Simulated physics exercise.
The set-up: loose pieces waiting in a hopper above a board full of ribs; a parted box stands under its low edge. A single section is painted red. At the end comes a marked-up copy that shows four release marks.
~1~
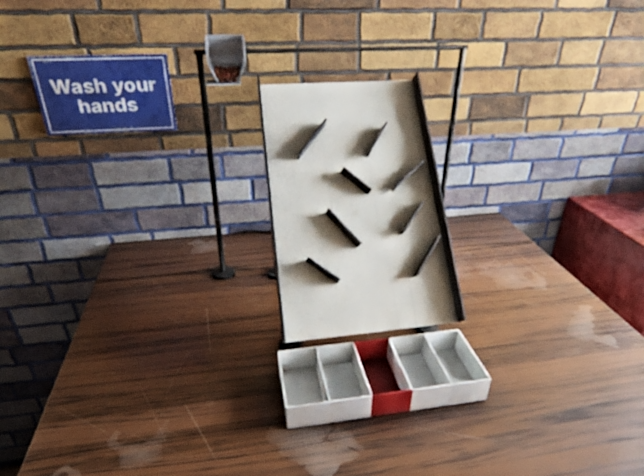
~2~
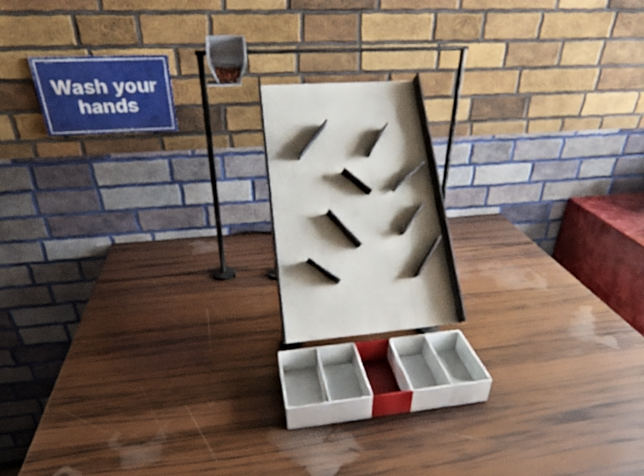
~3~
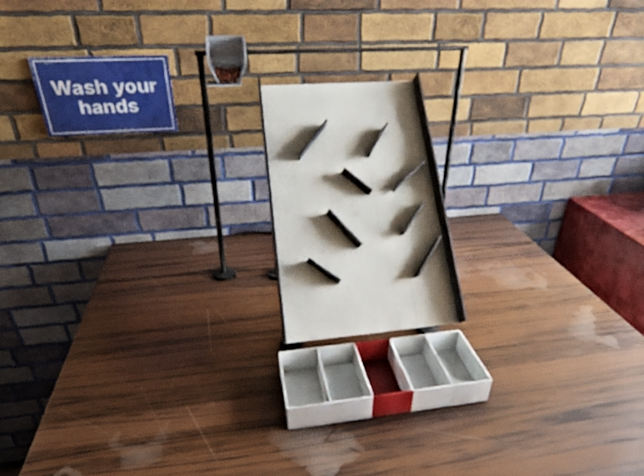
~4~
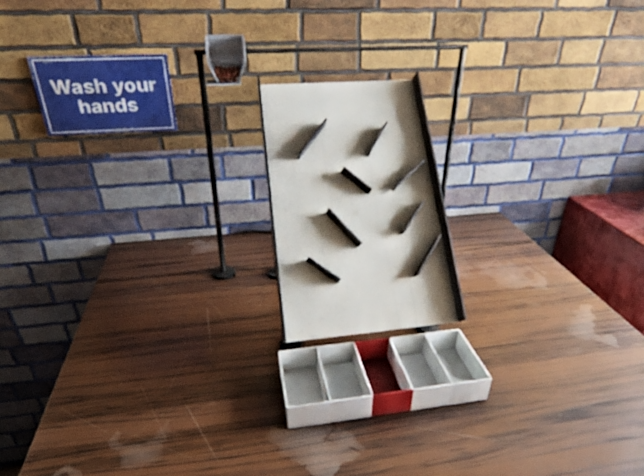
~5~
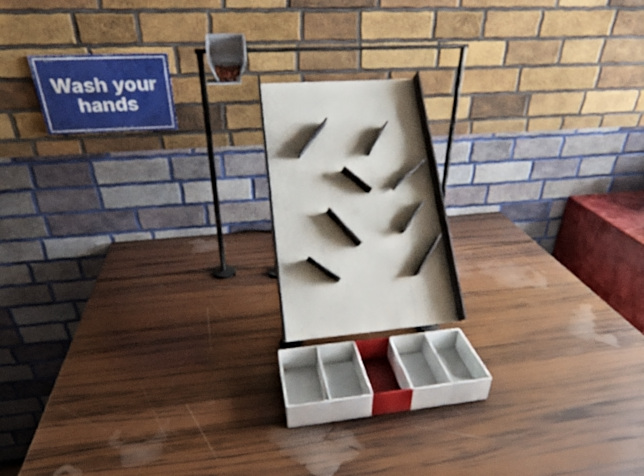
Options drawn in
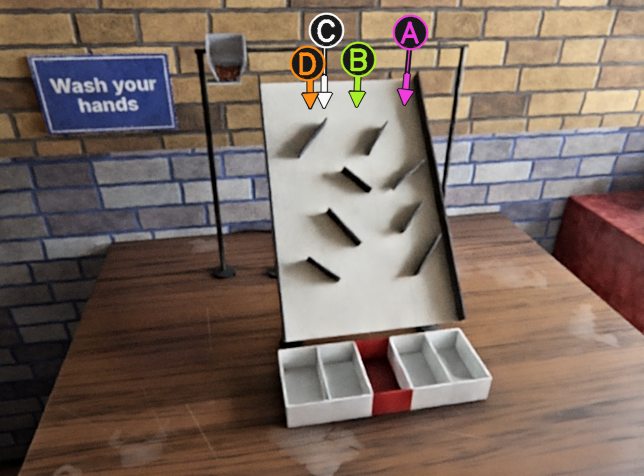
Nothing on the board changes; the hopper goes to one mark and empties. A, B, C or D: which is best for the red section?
Choose A.
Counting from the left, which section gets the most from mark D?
It is the first one.
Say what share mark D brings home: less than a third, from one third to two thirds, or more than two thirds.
Less than a third.
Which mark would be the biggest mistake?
The answer is D.
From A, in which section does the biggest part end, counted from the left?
The third.
On the marked copy, mark A meets the board at (404, 99); mark B meets the board at (356, 101); mark C meets the board at (324, 102); mark D meets the board at (310, 102).
With A, roughly half in the red section, roughly half in other sections, just a few outside the box.
With B, roughly a quarter in the red section, roughly two thirds in other sections.
With C, roughly a quarter in the red section, the larger part in other sections.
With D, just a few in the red section, almost all in other sections.
